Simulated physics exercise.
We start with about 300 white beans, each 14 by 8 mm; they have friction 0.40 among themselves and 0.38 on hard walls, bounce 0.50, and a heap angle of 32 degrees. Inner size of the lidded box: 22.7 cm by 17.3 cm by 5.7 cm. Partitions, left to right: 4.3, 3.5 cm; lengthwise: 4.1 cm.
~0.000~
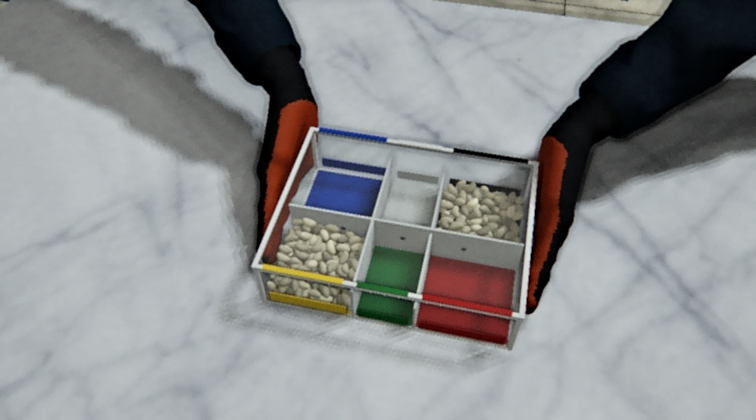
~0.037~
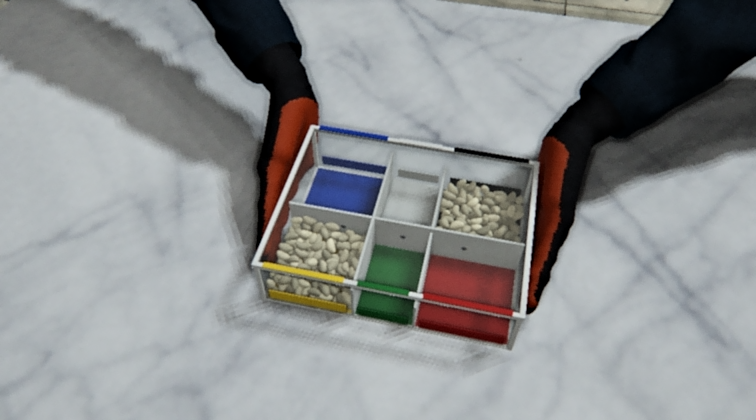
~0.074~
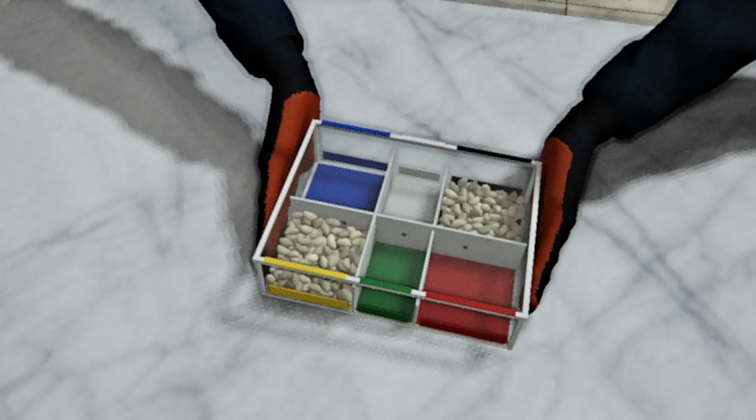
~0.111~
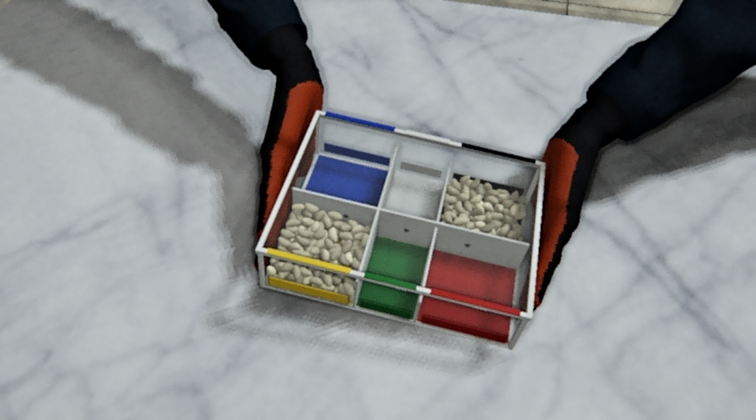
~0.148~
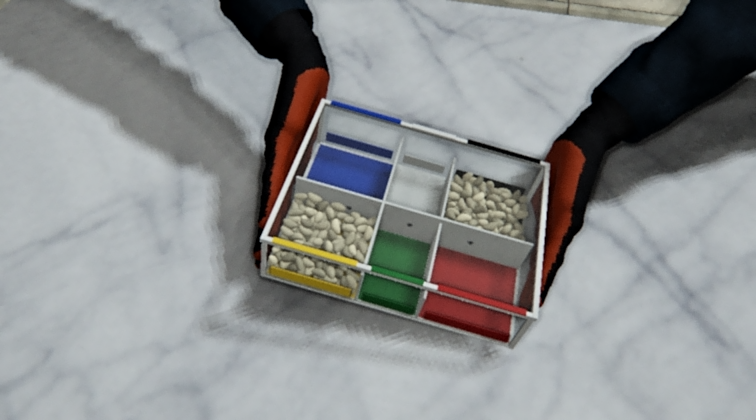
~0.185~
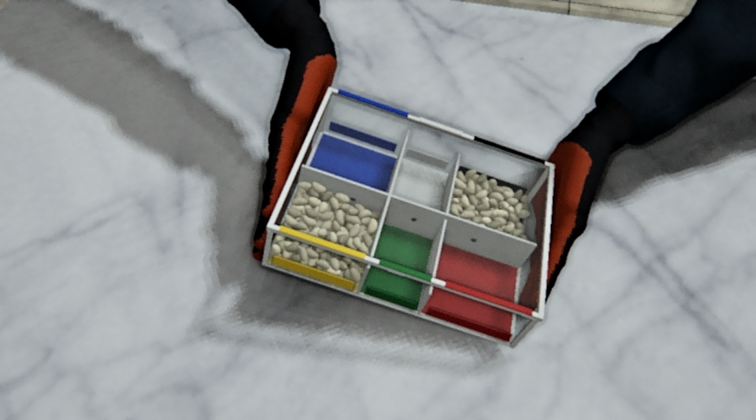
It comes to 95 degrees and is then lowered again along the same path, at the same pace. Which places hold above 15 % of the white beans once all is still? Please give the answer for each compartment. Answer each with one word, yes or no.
Red compartment: No. Blue compartment: No. Green compartment: No. Yellow compartment: Yes. White compartment: No. Black compartment: Yes.
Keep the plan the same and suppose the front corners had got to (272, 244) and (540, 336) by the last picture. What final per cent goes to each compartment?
Each compartment ends with, in per cent, red 5, blue 0, green 0, yellow 50, white 0 and black 45.
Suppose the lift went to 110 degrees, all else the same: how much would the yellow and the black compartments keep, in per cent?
You'd find yellow with 40 % and black with 50 %.
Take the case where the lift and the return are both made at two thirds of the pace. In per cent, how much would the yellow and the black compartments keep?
The yellow compartment gets 40 % while the black one gets 50 %.
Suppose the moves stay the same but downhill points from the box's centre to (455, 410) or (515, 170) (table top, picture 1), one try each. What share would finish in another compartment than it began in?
Estimate: Some 10 % and some 15 % respectively.
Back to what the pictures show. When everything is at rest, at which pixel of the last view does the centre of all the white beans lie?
Somewhere near (457, 257) in the last picture.
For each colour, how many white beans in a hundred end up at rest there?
Red 10 / blue 0 / green 5 / yellow 40 / white 0 / black 45, all in percent.
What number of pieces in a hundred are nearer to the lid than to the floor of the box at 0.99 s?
Close to 50 in a hundred.
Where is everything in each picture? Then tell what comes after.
In the first picture, box tilt 0 degrees, front corners at (257, 265) and (519, 315); yellow 55 %, black 45 %.
In the second picture, box tilt 1 degrees, front corners at (258, 263) and (520, 315).
In the third picture, box tilt 3 degrees, front corners at (259, 258) and (522, 315).
In the fourth picture, box tilt 6 degrees, front corners at (262, 249) and (527, 315), lowest corner right back.
In the fifth picture, box tilt 10 degrees, front corners at (266, 238) and (532, 315), lowest corner right back.
In the sixth picture, box tilt 14 degrees, front corners at (273, 226) and (538, 315), lowest corner right back; yellow 55 %, black 45 %. The box's pace is about 110 degrees a second.
Then, at 0.99 s, tilt 95 degrees; red 5 %, green 5 %, yellow 45 %, black 45 %.
Then, at 1.52 s, tilt 43 degrees; red 10 %, green 5 %, yellow 40 %, black 50 %.
Then, at 2.12 s, tilt 0 degrees; red 10 %, green 5 %, yellow 40 %, black 50 %.
At rest (2.6 s), red 10 %, blue 0 %, green 5 %, yellow 40 %, white 0 %, black 45 %.
